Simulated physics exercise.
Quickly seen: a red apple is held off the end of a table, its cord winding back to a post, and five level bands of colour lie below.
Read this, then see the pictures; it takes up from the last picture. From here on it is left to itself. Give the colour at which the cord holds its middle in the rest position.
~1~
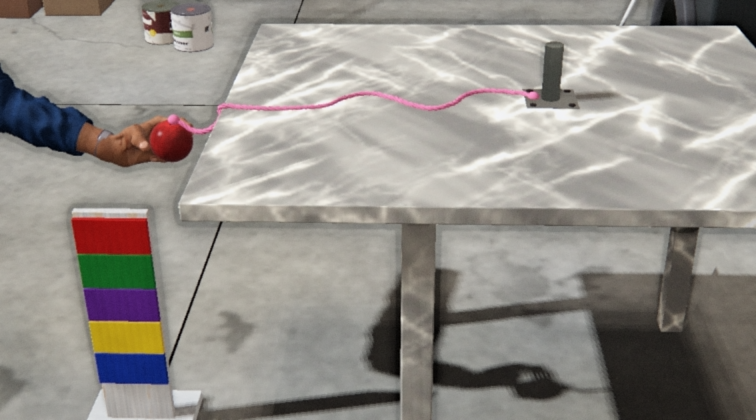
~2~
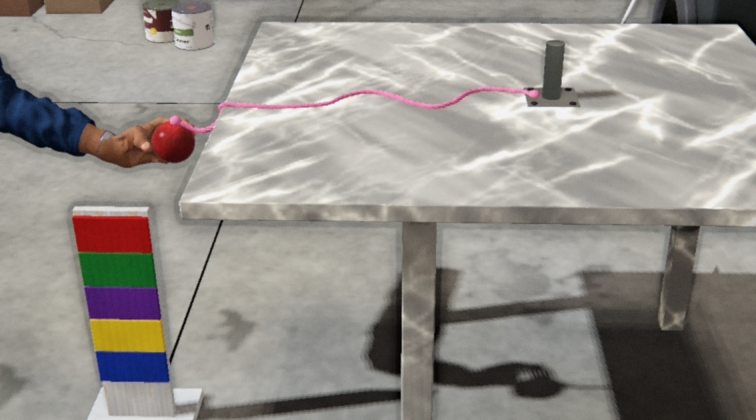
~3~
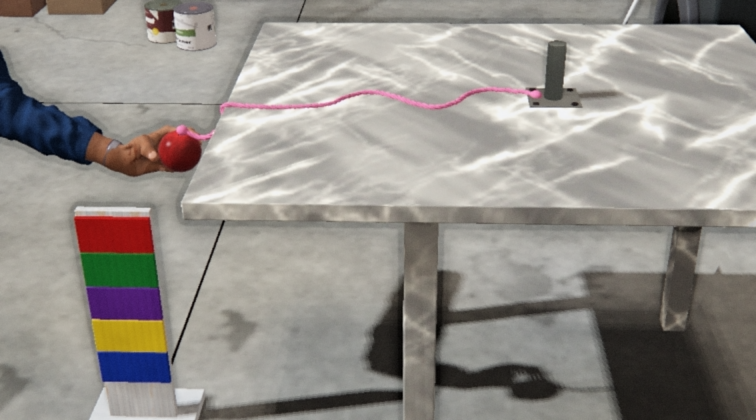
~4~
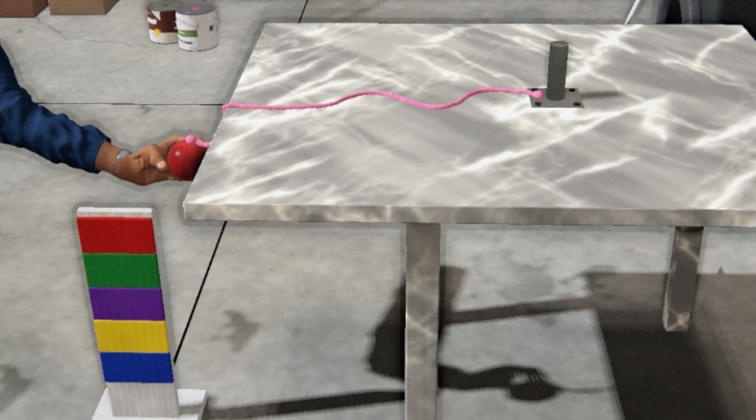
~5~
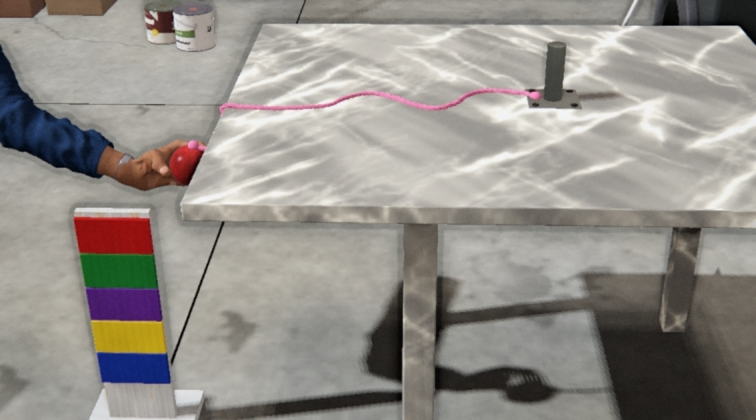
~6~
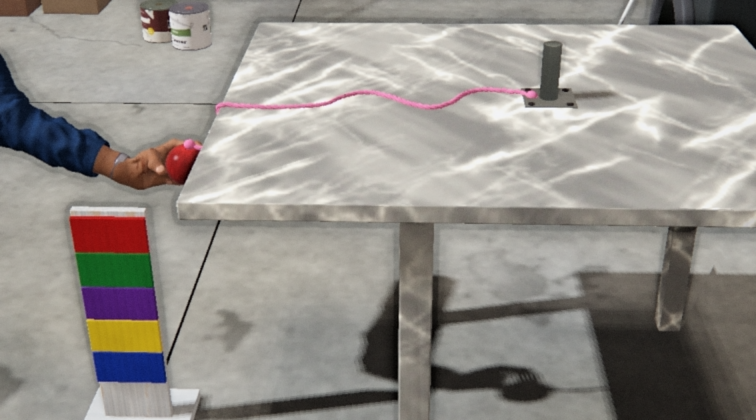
The cord holds it at red.
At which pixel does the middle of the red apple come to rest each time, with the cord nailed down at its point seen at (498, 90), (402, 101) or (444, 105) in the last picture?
In that order: (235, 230), (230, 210) and (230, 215).
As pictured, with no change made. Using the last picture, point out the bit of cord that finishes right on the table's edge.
In the last picture it is at roughly (270, 107).
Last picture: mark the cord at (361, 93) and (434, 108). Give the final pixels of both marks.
The first settles around (321, 99), the second around (407, 98).
Soon after, apple near (241, 230); level with red.
Then, apple near (221, 232); level with red.
At rest, apple near (233, 233); level with red. The cord holds its middle at red.
